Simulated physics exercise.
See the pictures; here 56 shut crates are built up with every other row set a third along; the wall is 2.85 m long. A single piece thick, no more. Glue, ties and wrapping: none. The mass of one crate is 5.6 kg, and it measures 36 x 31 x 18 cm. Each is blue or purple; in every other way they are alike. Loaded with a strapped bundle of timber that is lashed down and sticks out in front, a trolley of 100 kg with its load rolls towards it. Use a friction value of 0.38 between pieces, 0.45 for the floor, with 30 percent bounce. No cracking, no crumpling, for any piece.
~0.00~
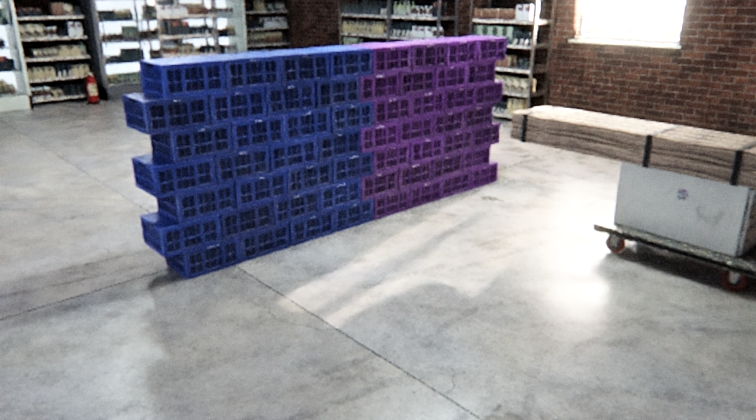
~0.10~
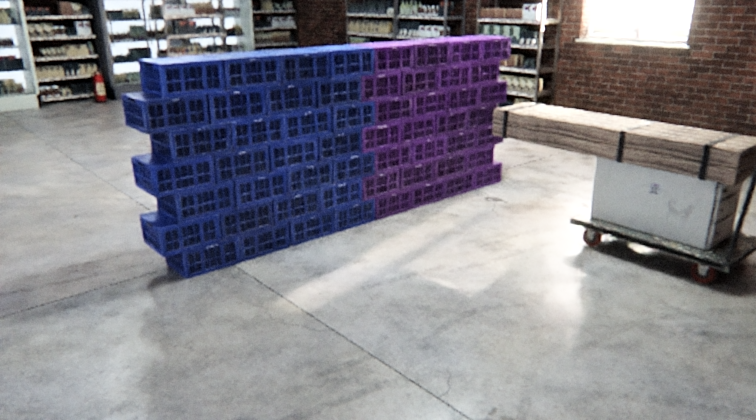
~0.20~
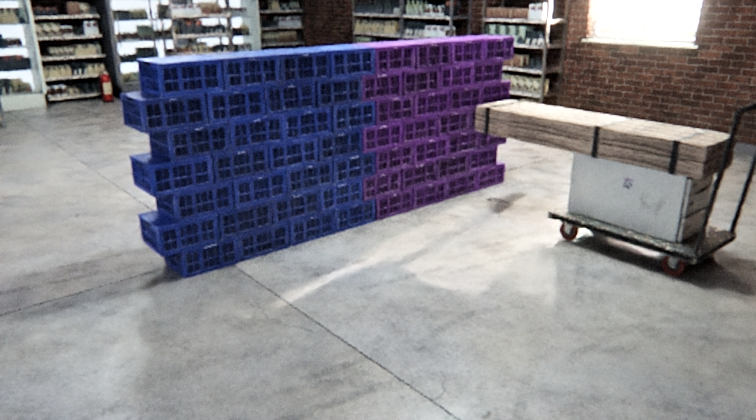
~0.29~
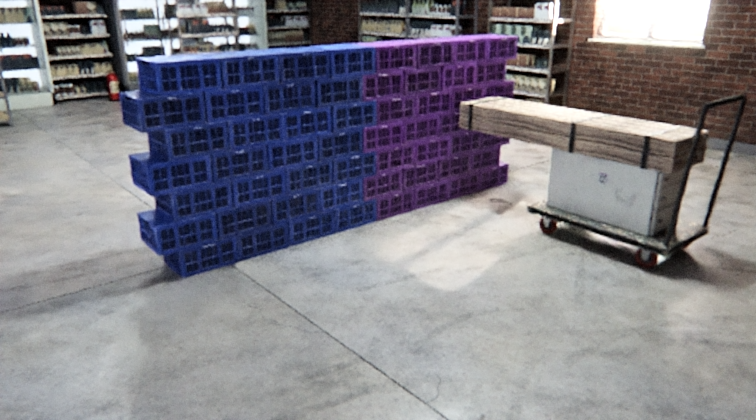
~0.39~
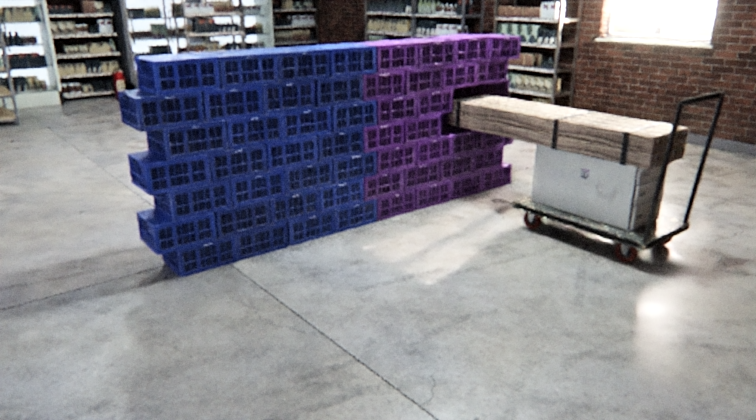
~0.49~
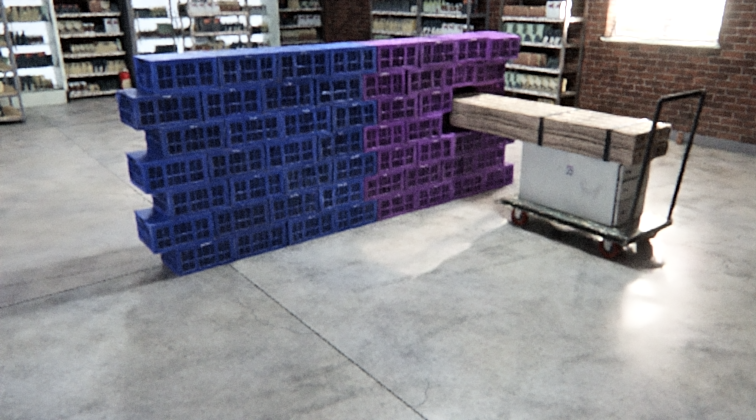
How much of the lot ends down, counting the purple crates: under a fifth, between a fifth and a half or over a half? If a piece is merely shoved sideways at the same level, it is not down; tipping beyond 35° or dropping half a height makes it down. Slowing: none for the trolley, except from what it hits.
One fifth up to half.
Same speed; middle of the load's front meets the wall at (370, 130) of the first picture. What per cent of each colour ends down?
For purple it's 10 per cent, for blue 0 per cent.
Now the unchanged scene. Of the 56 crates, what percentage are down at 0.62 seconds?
It's 0 percent at that point.
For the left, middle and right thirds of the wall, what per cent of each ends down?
The thirds come out at 0 on the left, 0 in the middle and 40 on the right, in per cent.
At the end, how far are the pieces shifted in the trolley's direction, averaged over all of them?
On average the pieces end up around 10 cm further on.
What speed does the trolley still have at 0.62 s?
Speed: Around 0.9 m/s.
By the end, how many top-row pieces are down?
Count: 2.
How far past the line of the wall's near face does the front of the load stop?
About 85 cm past it.
After 0.62 s, load 37 cm past the wall's line, still rolling; none of the 28 purple crates down (0 of 56 in all colours); top purple crate leaning 17°.
After 0.90 s, load 61 cm past the wall's line, still rolling; 6 of the 28 purple crates down (6 of 56 in all colours); top purple crate leaning 35°, 19 cm lower.
After 1.32 s, load 84 cm past the wall's line, still rolling; 7 of the 28 purple crates down (7 of 56 in all colours); top purple crate upside down.
After 1.86 s, load 84 cm past the wall's line, stopped; 8 of the 28 purple crates down (8 of 56 in all colours); top purple crate on its side.
At rest (3.2 s), load 84 cm past the wall's line, stopped; 8 of the 28 purple crates down (8 of 56 in all colours); top purple crate on its side; top blue crate unmoved. That is 29 per cent. As the last picture would show them, middles, top purple crate near (534, 140), top blue crate near (292, 63).
